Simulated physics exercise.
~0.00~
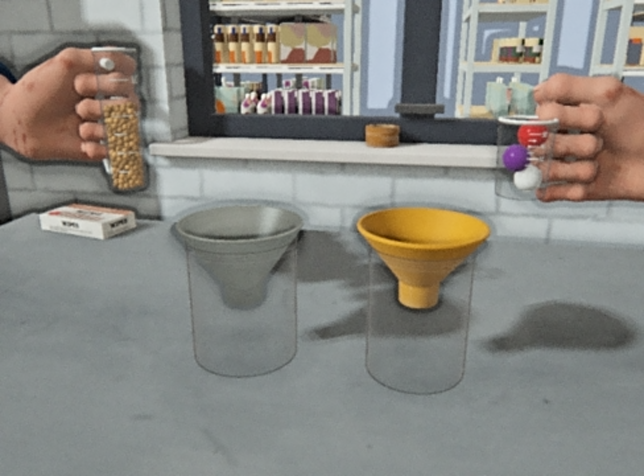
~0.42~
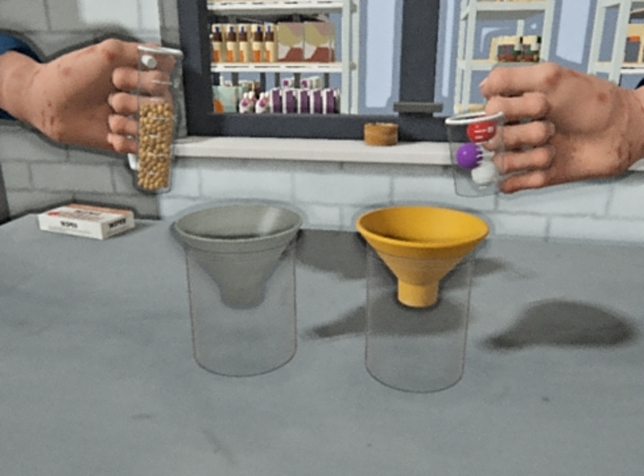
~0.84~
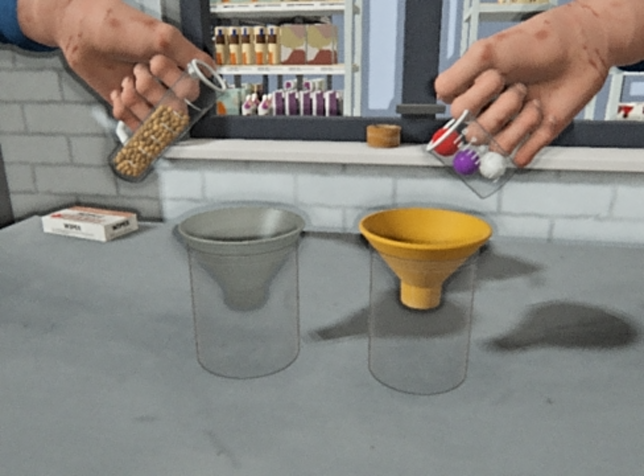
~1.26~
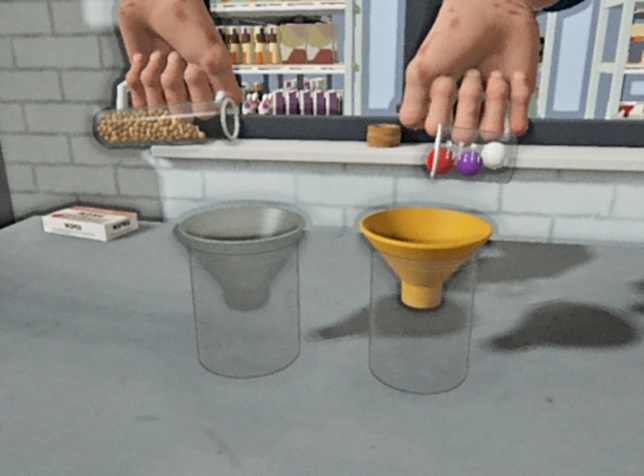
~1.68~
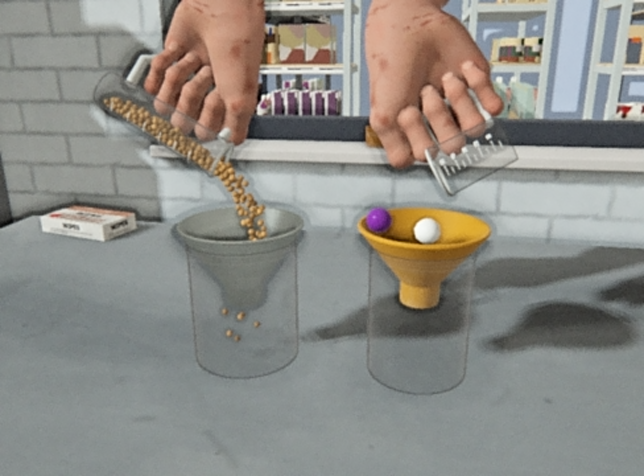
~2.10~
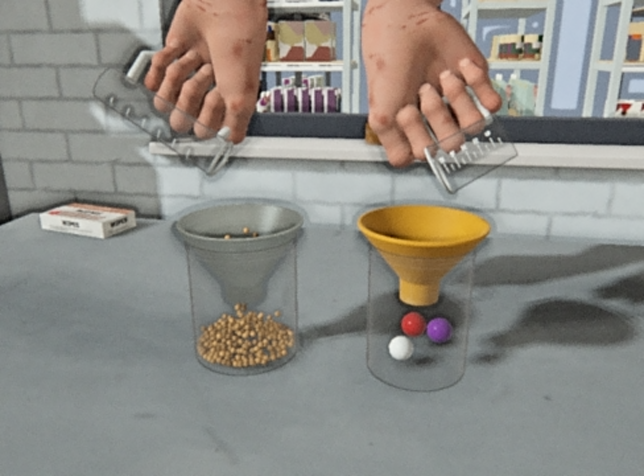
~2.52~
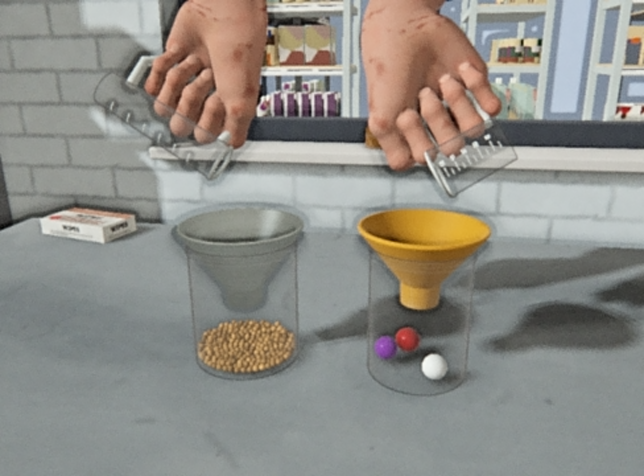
Two hands hold clear cups above a grey funnel on the left and a yellow-orange funnel on the right, each set in a transparent jar on a grey counter, seen from the front before a white brick wall and shop shelves. The left cup holds many small tan beads, the right one a red, a purple and a white ball. Both hands tip their cups inward until they lie sideways, then overturn them. Beads stream into the grey funnel while the balls drop into the yellow one. Finally, everything rests in the jars, leaving both funnels clear.
